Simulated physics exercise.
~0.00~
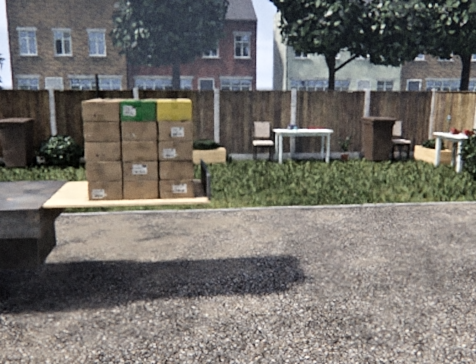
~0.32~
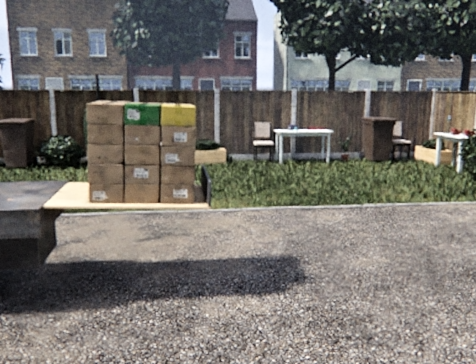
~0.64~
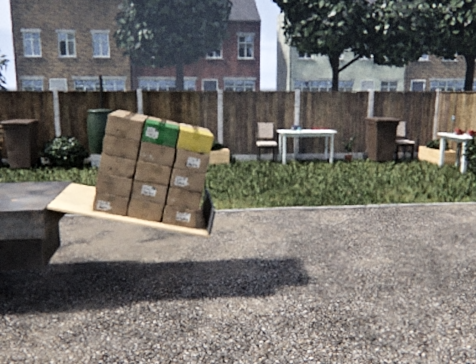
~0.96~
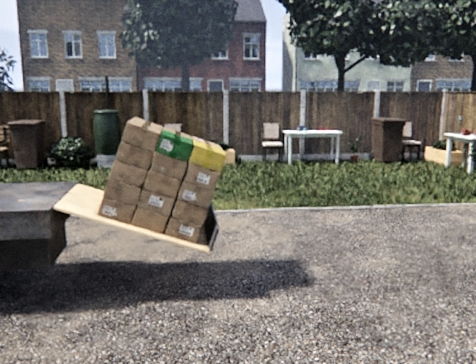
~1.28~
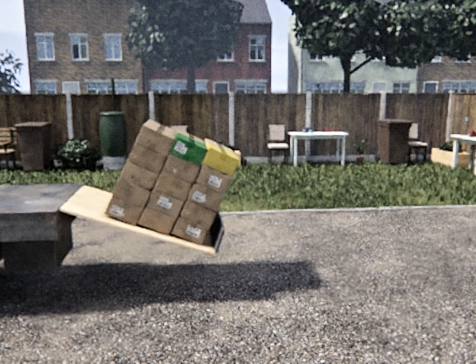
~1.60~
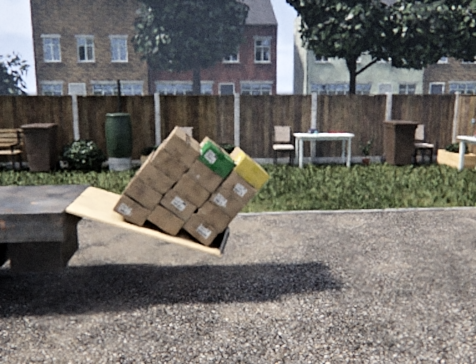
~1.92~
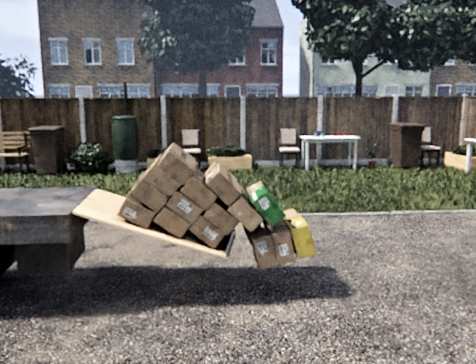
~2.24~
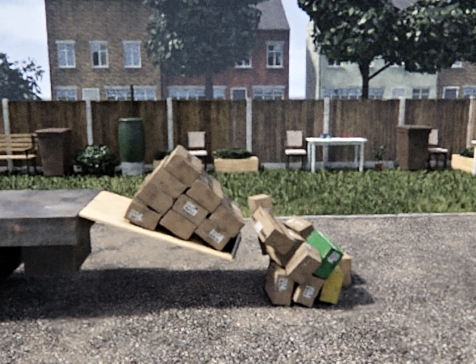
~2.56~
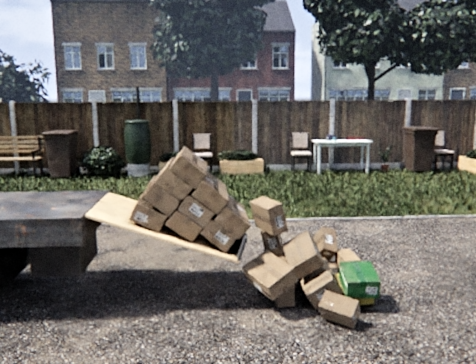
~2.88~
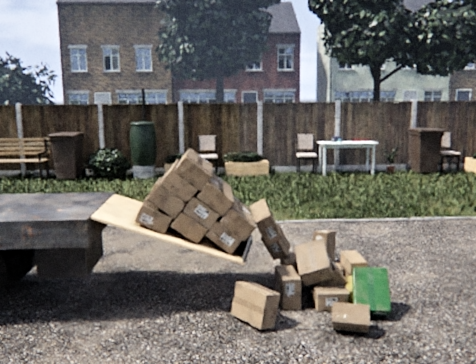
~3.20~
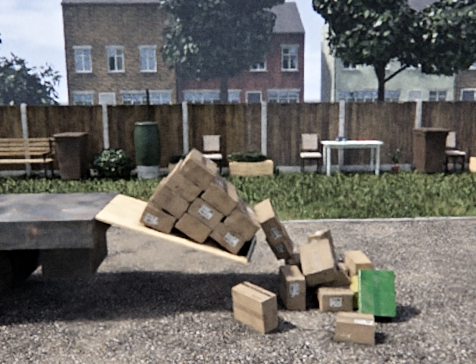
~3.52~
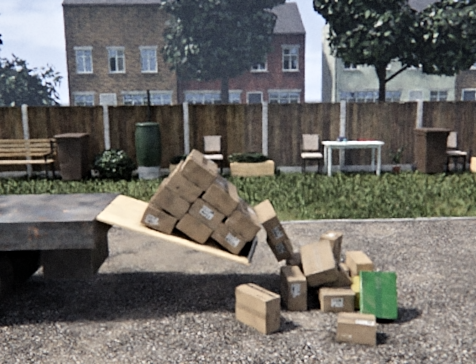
In the video, a stack of brown parcels, with one green and one yellow on top, sits on a flap behind a flat-bed; the flap tilts down to the right, and several parcels topple onto the gravel while the rest stay leaning on the slope.
